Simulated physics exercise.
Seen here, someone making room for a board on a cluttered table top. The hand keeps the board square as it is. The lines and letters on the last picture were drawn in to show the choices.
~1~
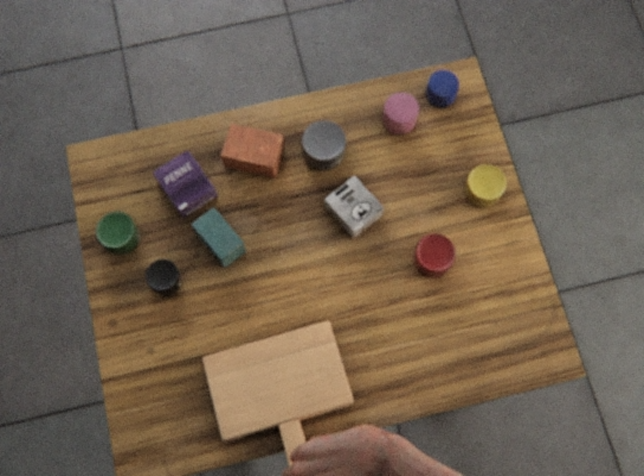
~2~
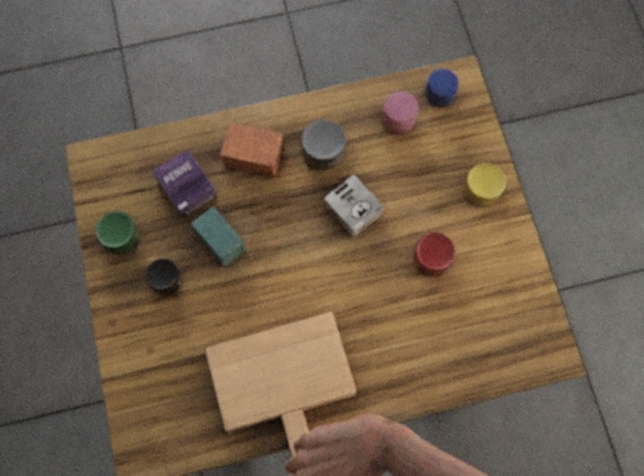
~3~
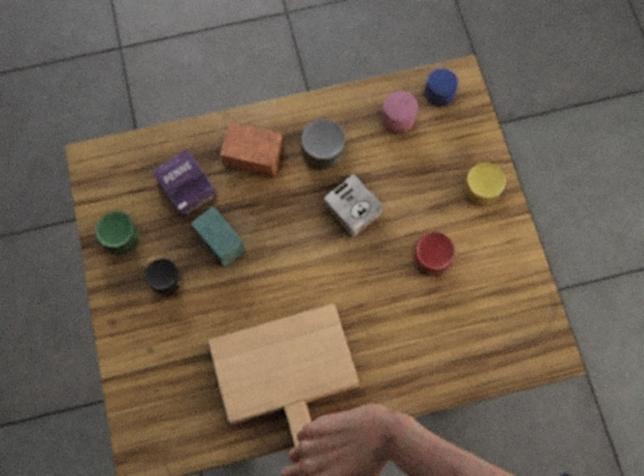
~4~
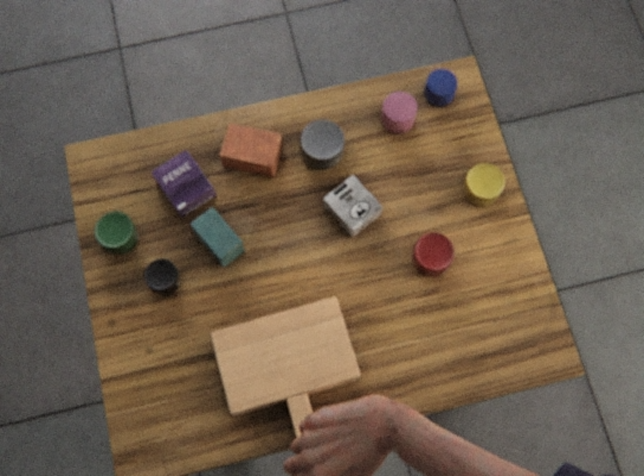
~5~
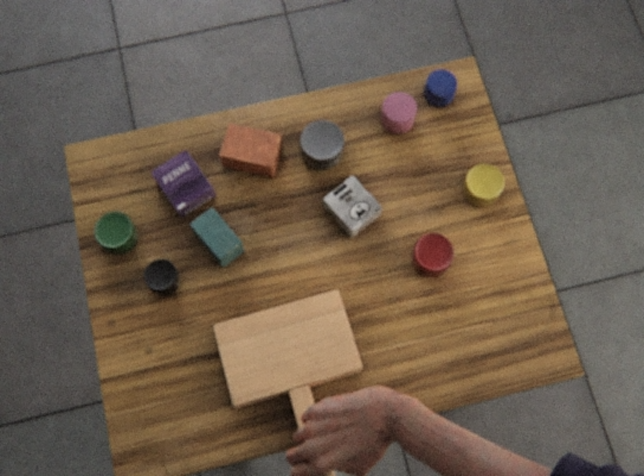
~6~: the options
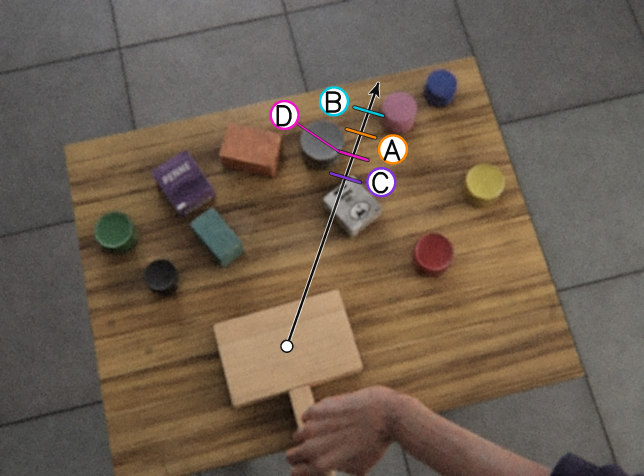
A hand slowly slides a wooden board slightly up the table toward the scattered objects.
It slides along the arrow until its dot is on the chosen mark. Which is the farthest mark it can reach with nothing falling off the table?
The farthest safe stop is A.
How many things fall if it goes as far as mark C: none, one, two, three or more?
In all, none.
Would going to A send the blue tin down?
No.
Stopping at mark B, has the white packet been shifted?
By then, yes.
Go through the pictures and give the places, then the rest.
The first frame shows white packet (354, 207); orange block (253, 151); red jar (434, 256).
The second frame shows board (280, 370); turquoise block (219, 237).
The third frame shows board (283, 362); green tub (118, 233).
The fourth frame shows board (285, 354); purple packet (184, 184).
The fifth frame shows board (287, 346); pink tin (398, 113); black jar (162, 278); white packet (352, 207).
On the marked copy, A at (361, 134); B at (368, 111); C at (345, 178); D at (353, 156); the arrow from (287, 346) to (378, 83); the white dot at (287, 346).
Taking A. A third of the way, board (315, 269); white packet (353, 190); blue tin (441, 88).
Two thirds of the way, board (341, 194); grey tub (314, 136); white packet (358, 134).
When it is over, board (361, 139); white packet (362, 85); grey tub (308, 96); nothing has fallen.
As for the rest, B drops the pink tin, white packet and grey tub; C is safe but short; D is safe but short.
